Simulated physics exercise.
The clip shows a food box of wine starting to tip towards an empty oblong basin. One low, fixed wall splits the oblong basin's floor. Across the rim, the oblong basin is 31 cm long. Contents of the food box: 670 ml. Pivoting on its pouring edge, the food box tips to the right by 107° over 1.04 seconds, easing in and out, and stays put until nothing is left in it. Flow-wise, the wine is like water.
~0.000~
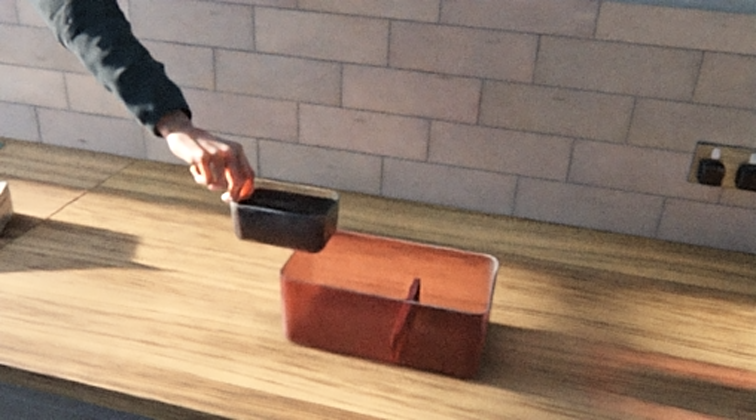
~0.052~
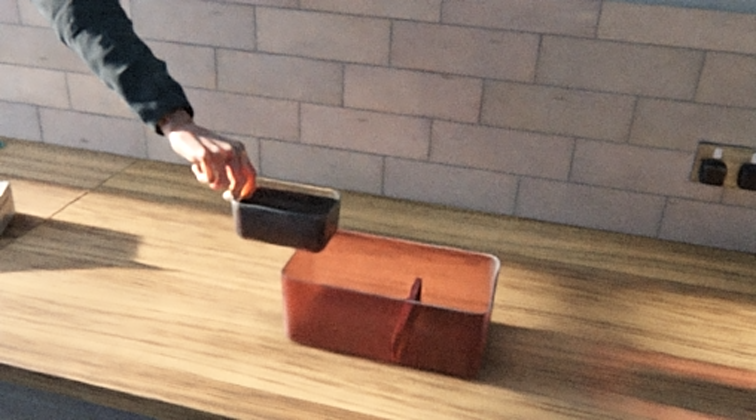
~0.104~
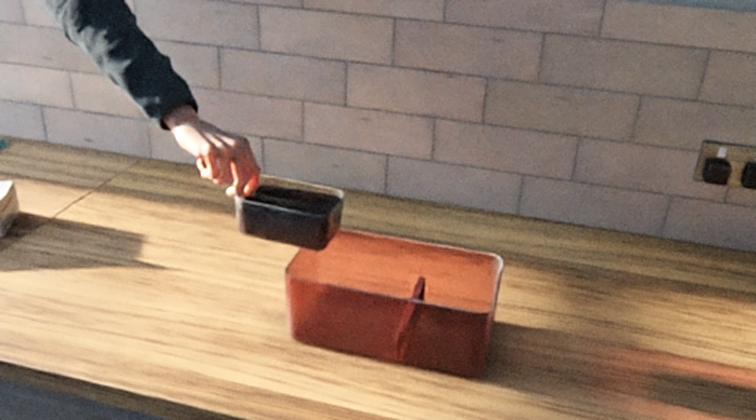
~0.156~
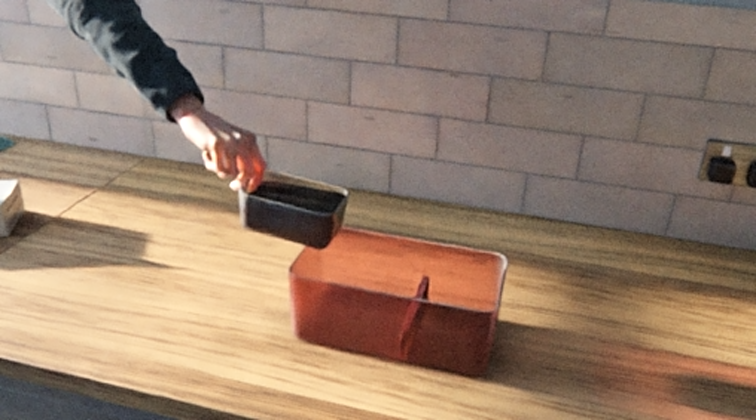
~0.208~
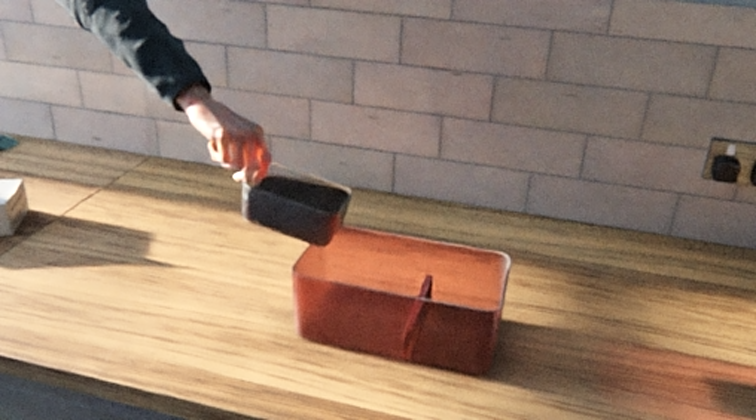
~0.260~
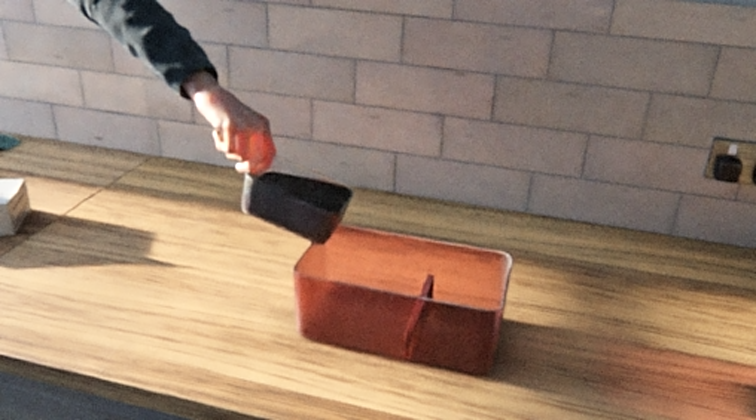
The video shows a hand holding a small dark container above the left end of a reddish, divided oblong basin on a wooden counter, then tilting it gradually to the right while the basin stays in place.
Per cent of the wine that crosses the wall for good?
16 per cent.
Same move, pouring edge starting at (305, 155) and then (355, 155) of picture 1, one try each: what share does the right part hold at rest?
Some 5 and 75 per cent, in that order.
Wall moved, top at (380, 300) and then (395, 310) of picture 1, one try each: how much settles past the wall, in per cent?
75 in a hundred, followed by 60 in a hundred.
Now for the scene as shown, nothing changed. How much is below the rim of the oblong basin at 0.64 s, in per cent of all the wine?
Roughly 24 percent of it.
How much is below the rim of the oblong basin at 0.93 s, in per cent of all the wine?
Roughly 90 percent of it.
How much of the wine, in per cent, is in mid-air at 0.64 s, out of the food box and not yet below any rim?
Near 42 per cent at that time.
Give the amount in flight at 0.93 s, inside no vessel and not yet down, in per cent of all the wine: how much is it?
Something like 6 per cent is in the air then.
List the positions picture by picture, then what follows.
Tilt 0°; pouring edge (333, 207); surface from (244, 195) to (333, 210); the oblong basin's rim runs from (296, 251) to (494, 286); the wall's top is at (408, 304), in the first frame.
Tilt 1°; pouring edge (335, 206); surface from (245, 195) to (335, 209), in the second frame.
Tilt 3°; pouring edge (338, 206); surface from (249, 192) to (338, 207), in the third frame.
Tilt 6°; pouring edge (342, 205); surface from (252, 189) to (342, 204), in the fourth frame.
Tilt 10°; pouring edge (345, 204); surface from (255, 184) to (346, 200), in the fifth frame.
Tilt 16°; pouring edge (346, 203); surface from (256, 179) to (348, 198); 1 per cent is over the edge, in the sixth frame.
Then, 0.64 s in, the tilt is 73° and 35 per cent is still to pour, 24 is left of the wall and 0 right of it.
Then, 0.93 s in, the tilt is 104° and 4 per cent is still to pour, 74 is left of the wall and 17 right of it.
Then, 1.22 s in, the tilt is 107° and 0 per cent is still to pour, 83 is left of the wall and 16 right of it.
Then, 1.54 s in, the tilt is 107° and 0 per cent is still to pour, 82 is left of the wall and 17 right of it.
Finally, 82 per cent lies left of the wall, 16 right of it and 1 outside.
